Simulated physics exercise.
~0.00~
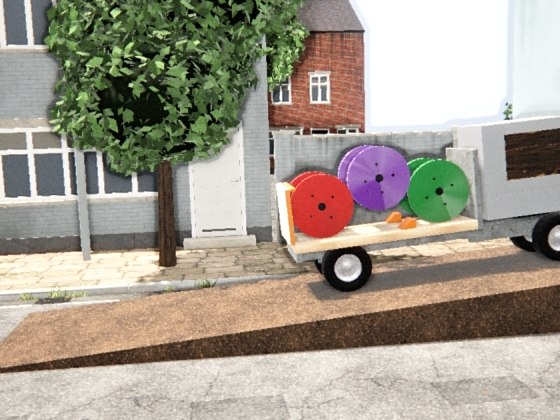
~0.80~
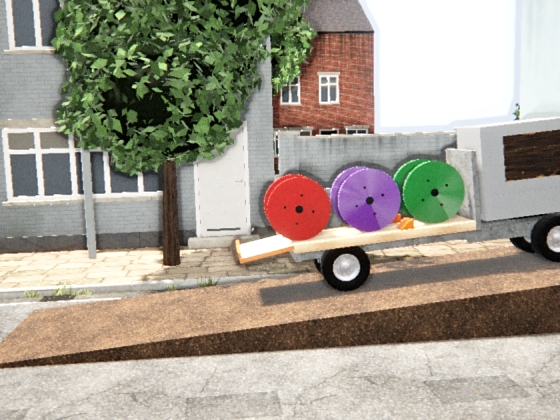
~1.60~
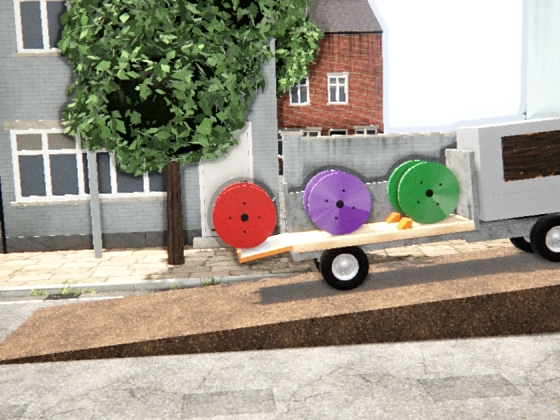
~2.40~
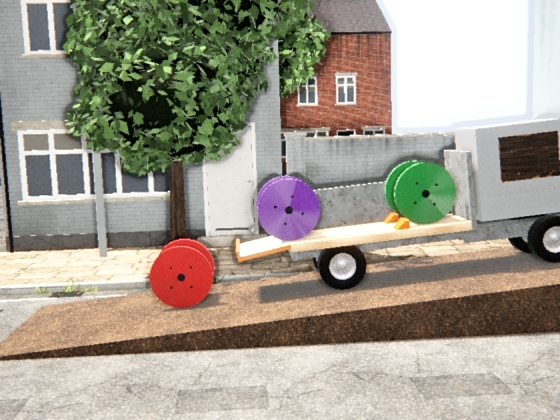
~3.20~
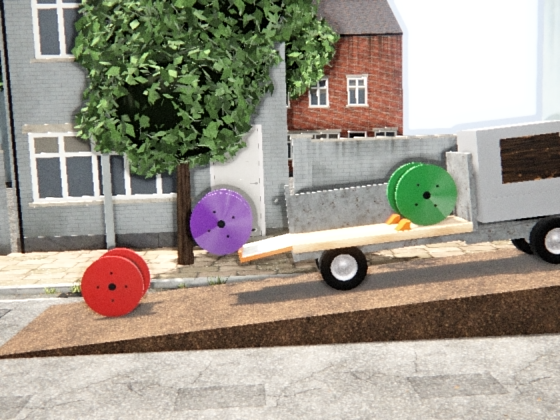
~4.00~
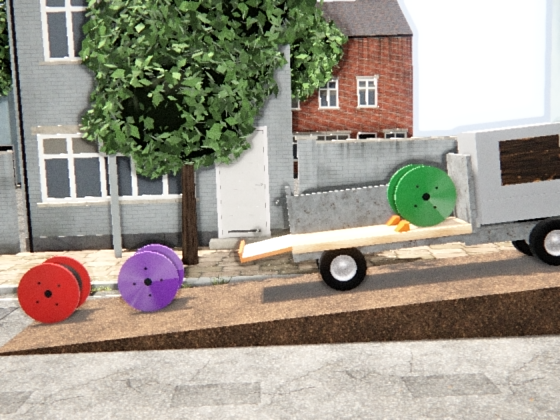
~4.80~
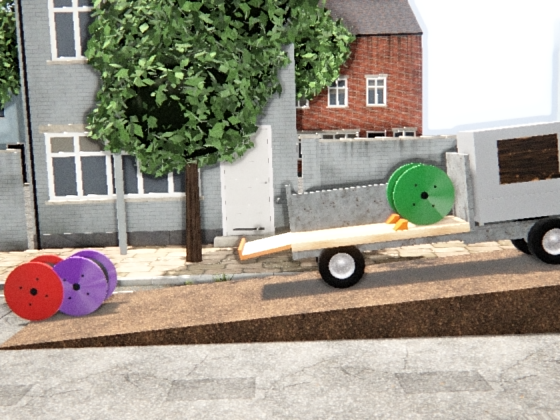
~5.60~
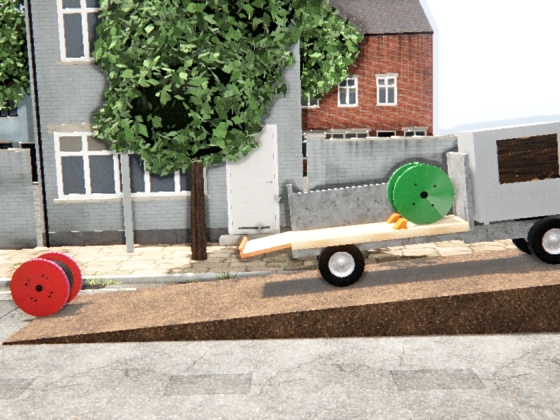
At first, a red, a purple and a green reel sit on the open bed of a vehicle parked on a slope, the purple one resting raised between the others. The tailgate swings down, the purple reel sinks onto the bed, and the red one rolls left over the gate and drops to the ground. The purple reel follows, rolling off the edge and down the slope behind it. Near the left side, purple catches up and overlaps red, ending hidden behind it. The green reel stays on the bed beside a small orange chock.
